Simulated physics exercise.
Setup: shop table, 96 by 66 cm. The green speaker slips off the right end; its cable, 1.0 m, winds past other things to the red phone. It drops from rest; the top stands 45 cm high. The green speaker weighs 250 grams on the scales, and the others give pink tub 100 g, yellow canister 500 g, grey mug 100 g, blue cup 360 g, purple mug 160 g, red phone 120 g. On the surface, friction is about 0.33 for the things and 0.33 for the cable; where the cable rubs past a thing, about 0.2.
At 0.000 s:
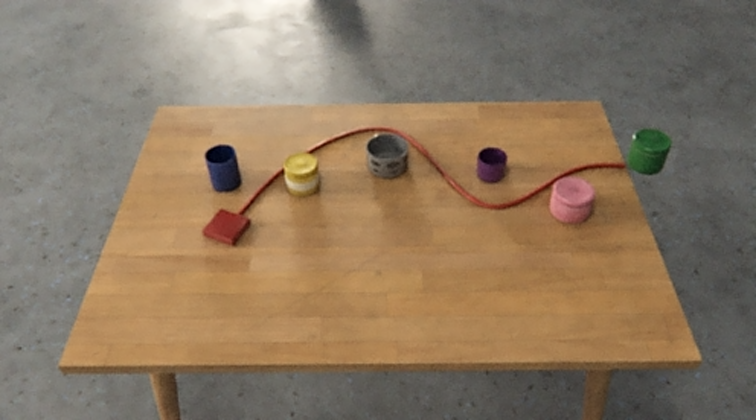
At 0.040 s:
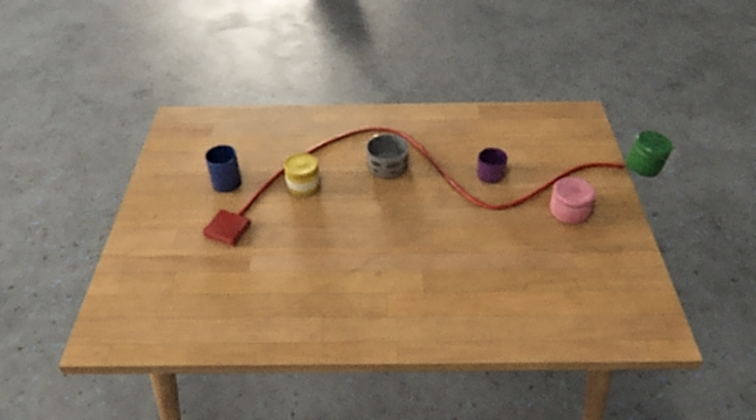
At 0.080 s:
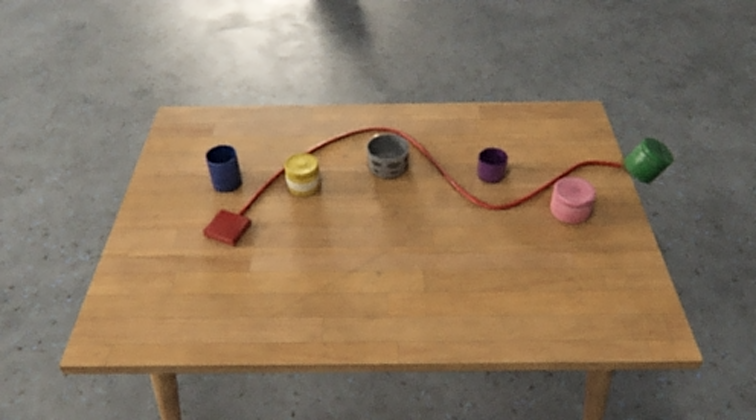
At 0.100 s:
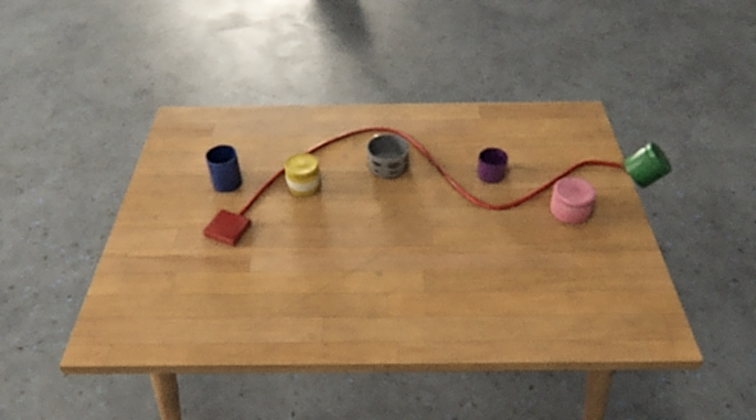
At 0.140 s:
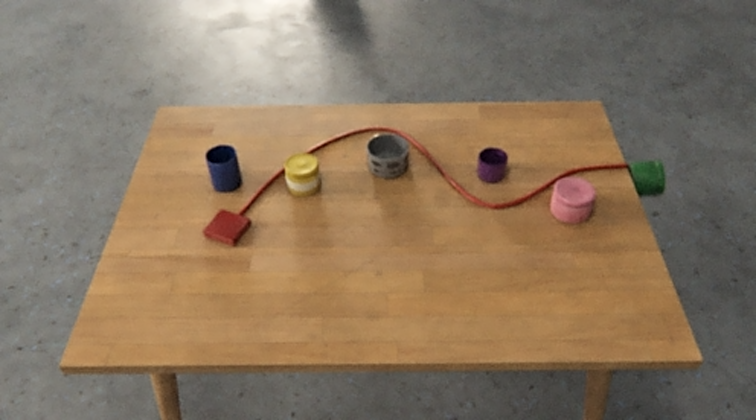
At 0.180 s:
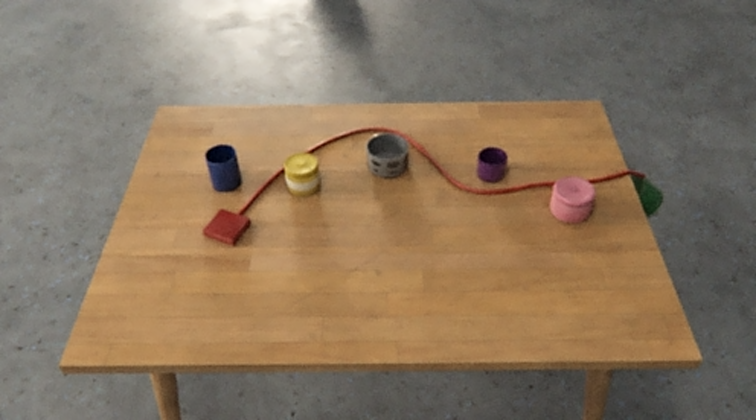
A green cylindrical object at the right edge of a wooden table tilts and drops below the tabletop's edge, drawing the attached red cable rightward and straightening its curve, while the tub, mug, canister, cups and red block stay still.
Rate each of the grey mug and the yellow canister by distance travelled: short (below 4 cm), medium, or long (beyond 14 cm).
Ratings: Grey mug - long, yellow canister - short.
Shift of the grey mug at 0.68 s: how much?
The grey mug is 25 cm out of place.
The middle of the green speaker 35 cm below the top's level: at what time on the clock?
Time: 0.42 s.
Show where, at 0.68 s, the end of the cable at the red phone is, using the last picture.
(294, 170), give or take.
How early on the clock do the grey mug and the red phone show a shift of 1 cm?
Grey mug 0.30 s; red phone 0.30 s, roughly.
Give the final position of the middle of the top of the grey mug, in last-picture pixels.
(402, 235).
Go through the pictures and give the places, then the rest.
In the first frame, shows, grey mug (387, 146); yellow canister (301, 163); cable runs through (576, 169) (499, 207) (426, 153) (343, 135) (271, 180).
In the second frame, shows, green speaker (653, 141); cable runs through (575, 169) (426, 154) (271, 180).
In the third frame, shows, green speaker (649, 160); cable runs through (574, 168) (427, 154) (272, 180).
In the fourth frame, shows, green speaker (648, 166); cable runs through (574, 168) (427, 154) (272, 180).
In the fifth frame, shows, green speaker (645, 179); cable runs through (579, 170) (427, 154) (271, 180).
In the sixth frame, shows, grey mug (387, 146); yellow canister (301, 163); cable runs through (608, 178) (510, 190) (427, 154) (344, 135) (271, 179).
By 0.4 s, the cable's tail end at (285, 184); grey mug 15 cm off its start, red phone 12 cm off its start, green speaker over the edge.
By 0.7 s, the cable's tail end at (294, 170); grey mug 24 cm off its start, yellow canister 1 cm off its start, red phone 17 cm off its start.
By 0.9 s, the cable's tail end at (294, 170); grey mug 24 cm off its start at (402, 235), yellow canister 1 cm off its start at (307, 163), red phone 17 cm off its start at (277, 165).
By 1.2 s, the cable's tail end at (294, 170); grey mug 24 cm off its start, yellow canister 1 cm off its start, red phone 17 cm off its start.
By 2.4 s, the cable's tail end at (294, 170); grey mug 24 cm off its start at (402, 235), yellow canister 1 cm off its start at (307, 163), red phone 17 cm off its start at (277, 165), green speaker over the edge.
